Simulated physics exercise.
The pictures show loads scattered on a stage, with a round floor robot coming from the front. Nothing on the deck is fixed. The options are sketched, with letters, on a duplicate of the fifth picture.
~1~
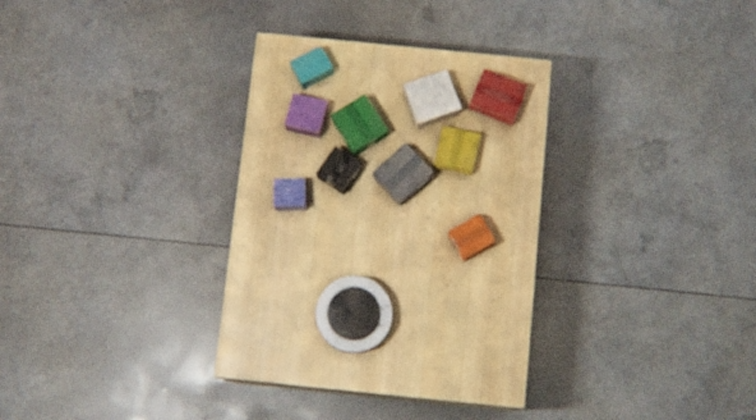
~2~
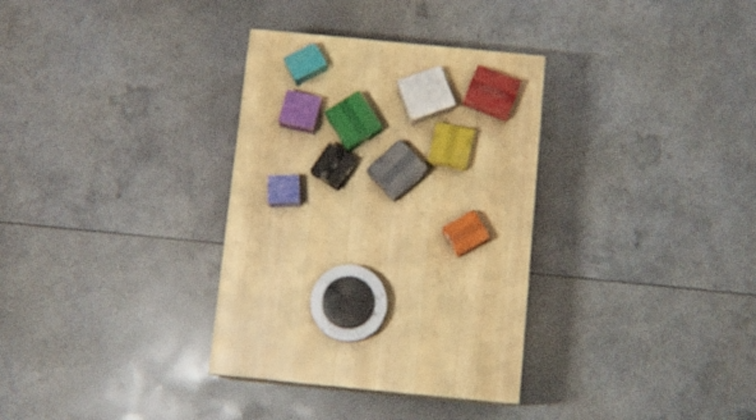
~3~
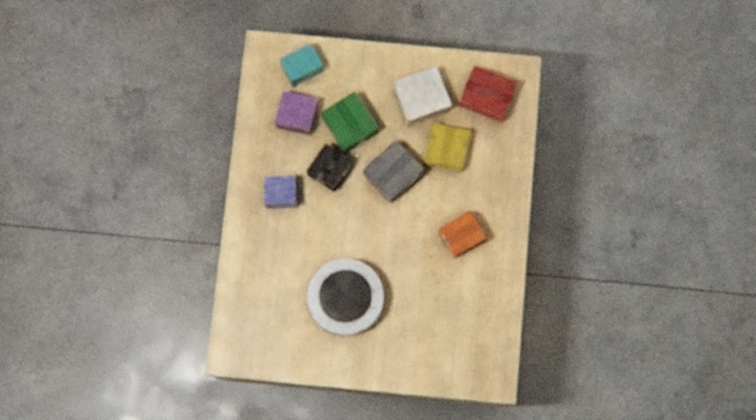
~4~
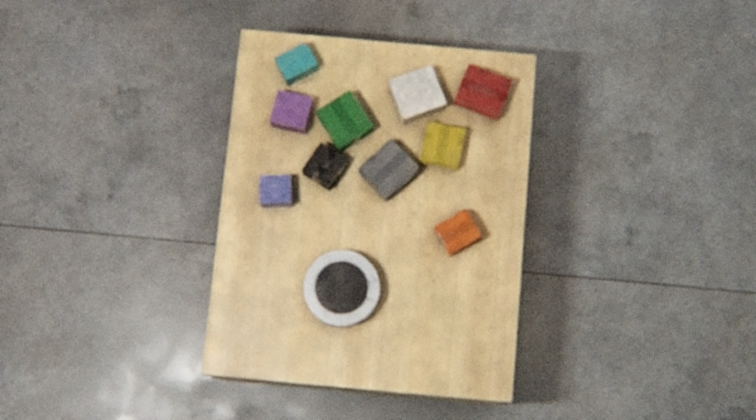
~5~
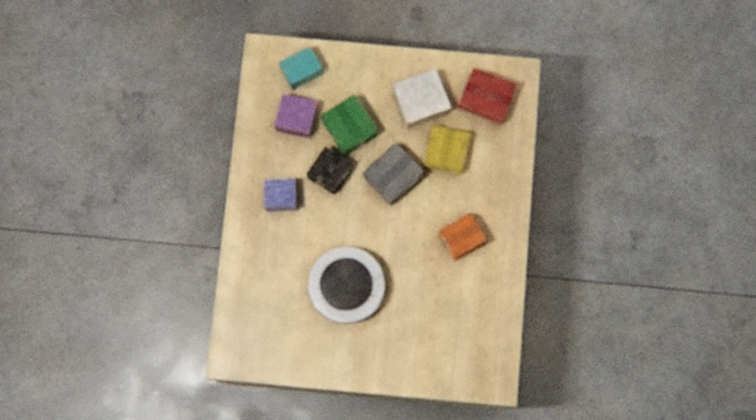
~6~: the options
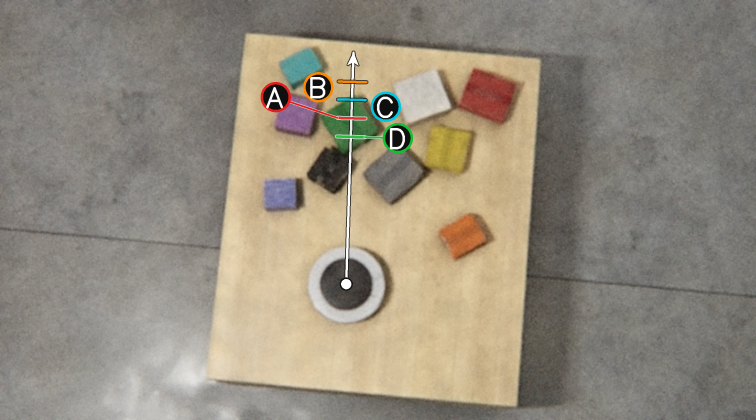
A round white-rimmed robot with a dark centre sits on the lower part of a pale wooden stage, seen from above against a grey floor. Above it lie scattered loads: teal, purple, green, white and red toward the top, yellow, grey, black and blue below, and orange at right. The robot creeps slightly upward while the loads stay still, and the camera drifts a little.
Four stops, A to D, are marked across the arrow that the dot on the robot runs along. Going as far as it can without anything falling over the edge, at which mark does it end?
Mark C.
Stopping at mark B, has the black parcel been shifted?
Yes.
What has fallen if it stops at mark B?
The green parcel goes over.
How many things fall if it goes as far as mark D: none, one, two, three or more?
By then, none.
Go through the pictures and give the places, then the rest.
In the first picture, robot (354, 315); green parcel (360, 125); orange parcel (472, 238).
In the second picture, robot (349, 304); grey box (397, 171).
In the third picture, robot (345, 298); yellow box (447, 147).
In the fourth picture, robot (342, 289); red box (483, 92).
In the fifth picture, robot (347, 286); purple crate (297, 117); black parcel (330, 171); green parcel (349, 125).
On the marked copy, A at (351, 119); B at (352, 82); C at (352, 100); D at (351, 137); the arrow from (346, 284) to (353, 52); the white dot at (346, 284).
With C. Early on, robot (349, 219); black parcel (328, 164); turquoise crate (301, 68).
Further on, robot (351, 154); purple crate (282, 101); green parcel (352, 96).
At the end, robot (352, 104); green parcel (356, 48); purple crate (266, 96); nothing has fallen.
As for the rest, A is safe but short; B drops the green parcel; D is safe but short.
